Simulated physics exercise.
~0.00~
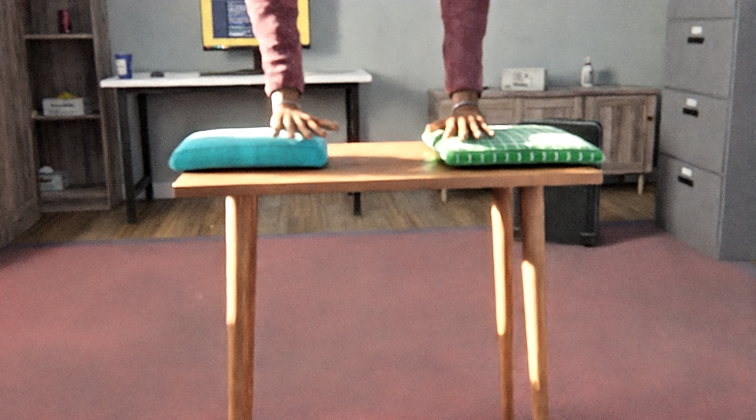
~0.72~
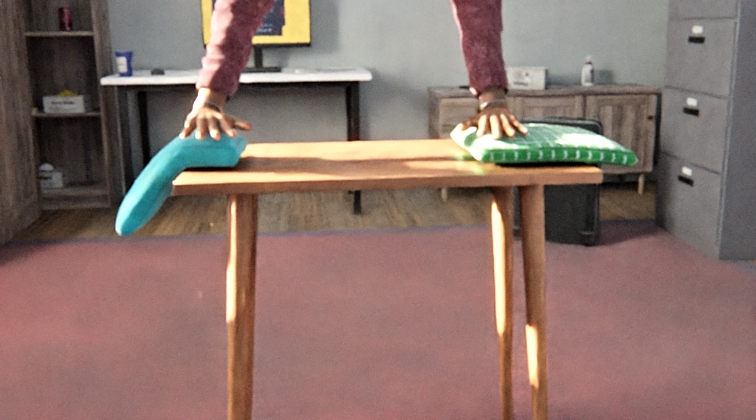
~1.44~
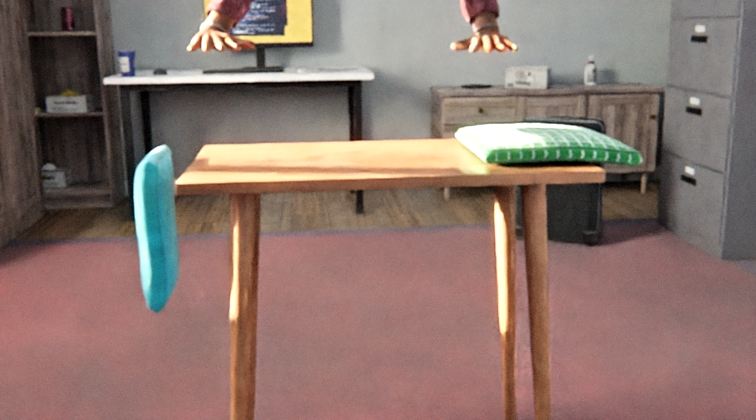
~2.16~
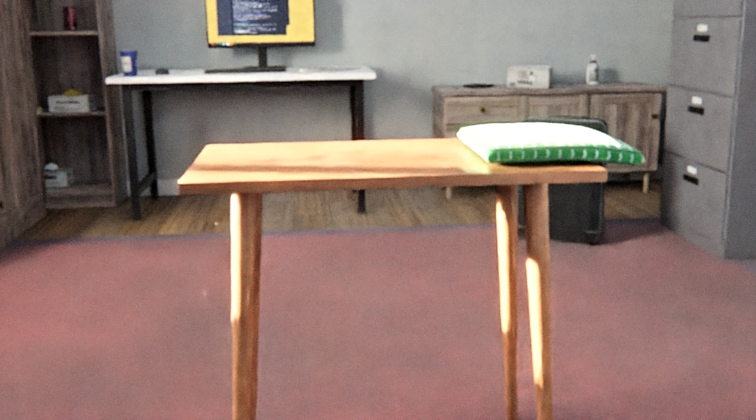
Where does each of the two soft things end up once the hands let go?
The turquoise one drops off the left end of the table and goes down out of view, while the green pad stays on the tabletop at the right.
